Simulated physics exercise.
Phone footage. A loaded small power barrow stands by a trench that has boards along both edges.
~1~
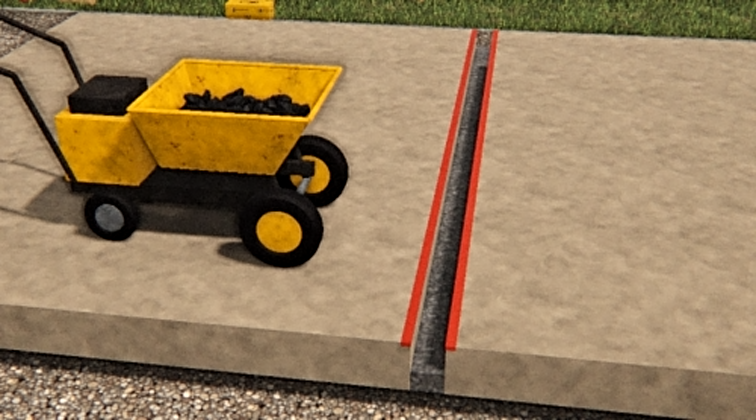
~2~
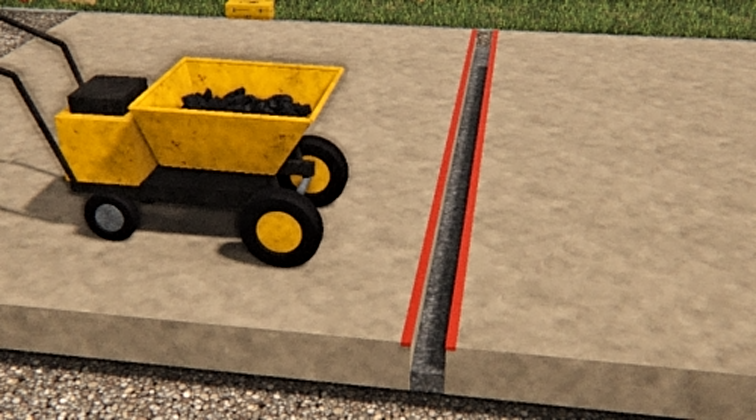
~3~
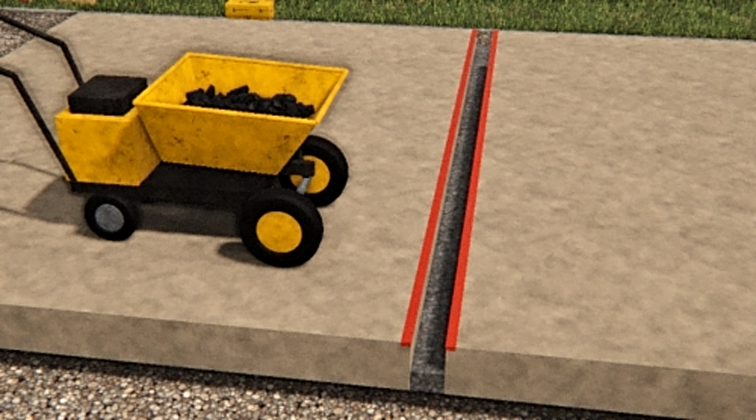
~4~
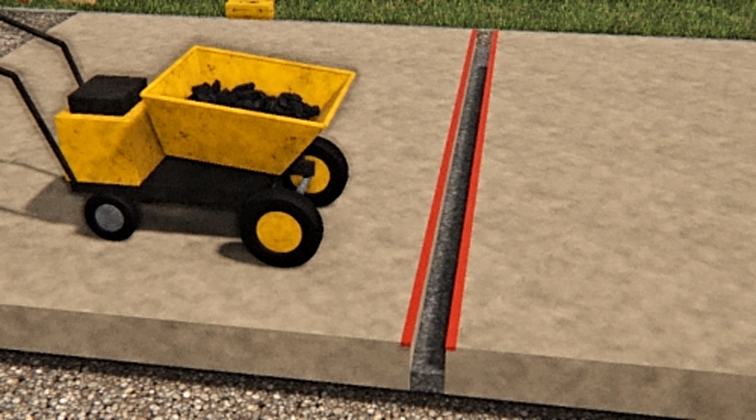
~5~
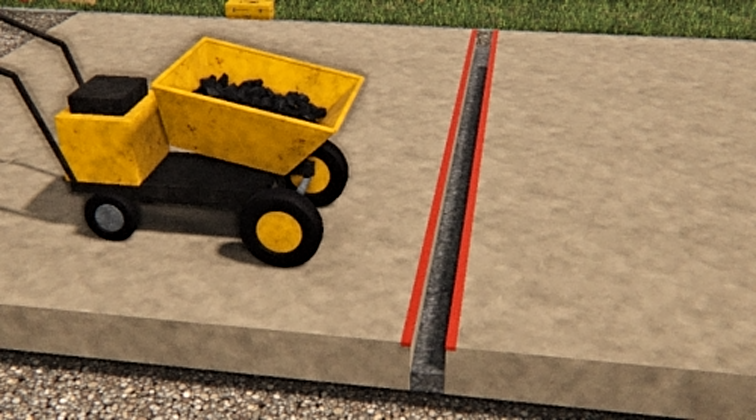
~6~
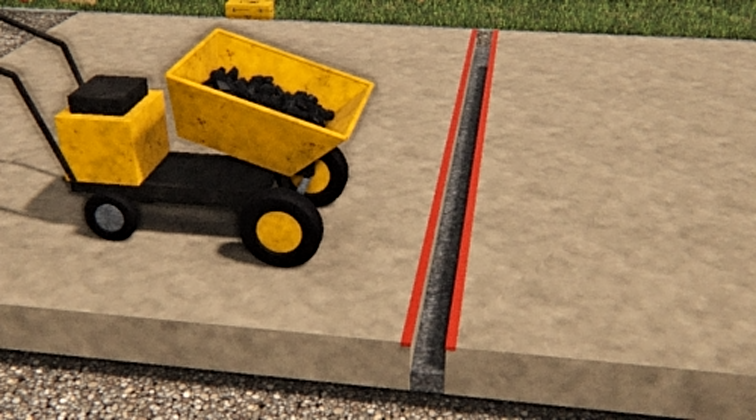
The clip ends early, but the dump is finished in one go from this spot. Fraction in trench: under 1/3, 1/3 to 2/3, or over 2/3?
1/3 to 2/3.
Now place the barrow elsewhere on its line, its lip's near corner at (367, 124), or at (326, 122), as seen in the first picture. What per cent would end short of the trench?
The first spot yields roughly 0 percent, the second roughly 10 percent.
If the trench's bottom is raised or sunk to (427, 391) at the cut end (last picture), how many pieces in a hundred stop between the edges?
The share comes to around 70 percent.
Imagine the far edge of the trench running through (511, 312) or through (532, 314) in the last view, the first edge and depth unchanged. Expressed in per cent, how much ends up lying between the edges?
90 % and 90 %, give or take.
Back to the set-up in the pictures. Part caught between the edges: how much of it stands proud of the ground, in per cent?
Estimate: Near 35 per cent.
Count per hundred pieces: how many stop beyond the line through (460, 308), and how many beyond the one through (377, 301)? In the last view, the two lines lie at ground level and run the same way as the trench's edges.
The first comes to 10 %, the second to 90 %.
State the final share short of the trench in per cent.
Share of load: Near 20 %.
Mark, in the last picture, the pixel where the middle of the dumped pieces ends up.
The centre comes to rest near (444, 241).
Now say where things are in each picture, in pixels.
The first picture shows lip of the skip (309, 121), level; top of the load (239, 113), lumps of coal; first edge of the trench (414, 304); far edge (456, 307), the trench under half as wide as the skip, and about as deep as wide.
The second picture shows lip of the skip (311, 121), level; top of the load (240, 112).
The third picture shows lip of the skip (316, 123), tipped barely; top of the load (218, 106).
The fourth picture shows lip of the skip (324, 127), tipped a little; top of the load (232, 101).
The fifth picture shows lip of the skip (334, 132), tipped a little; top of the load (222, 99).
The sixth picture shows lip of the skip (346, 139), tipped clearly; top of the load (232, 93); first edge of the trench (414, 304); far edge (456, 307).
Just after the last frame, skip tipped steeply; every one in the skip.
A moment on, skip tipped right over; almost all in the skip; just a few short of the trench; just a few in or heaped over the trench; just a few falling.
Further on, skip tipped right over; roughly a third in the skip; about a tenth short of the trench; roughly half in or heaped over the trench; about a tenth beyond it.
When it is over, skip tipped right over; about a tenth in the skip; roughly a quarter short of the trench; roughly half in or heaped over the trench; roughly a quarter beyond it.
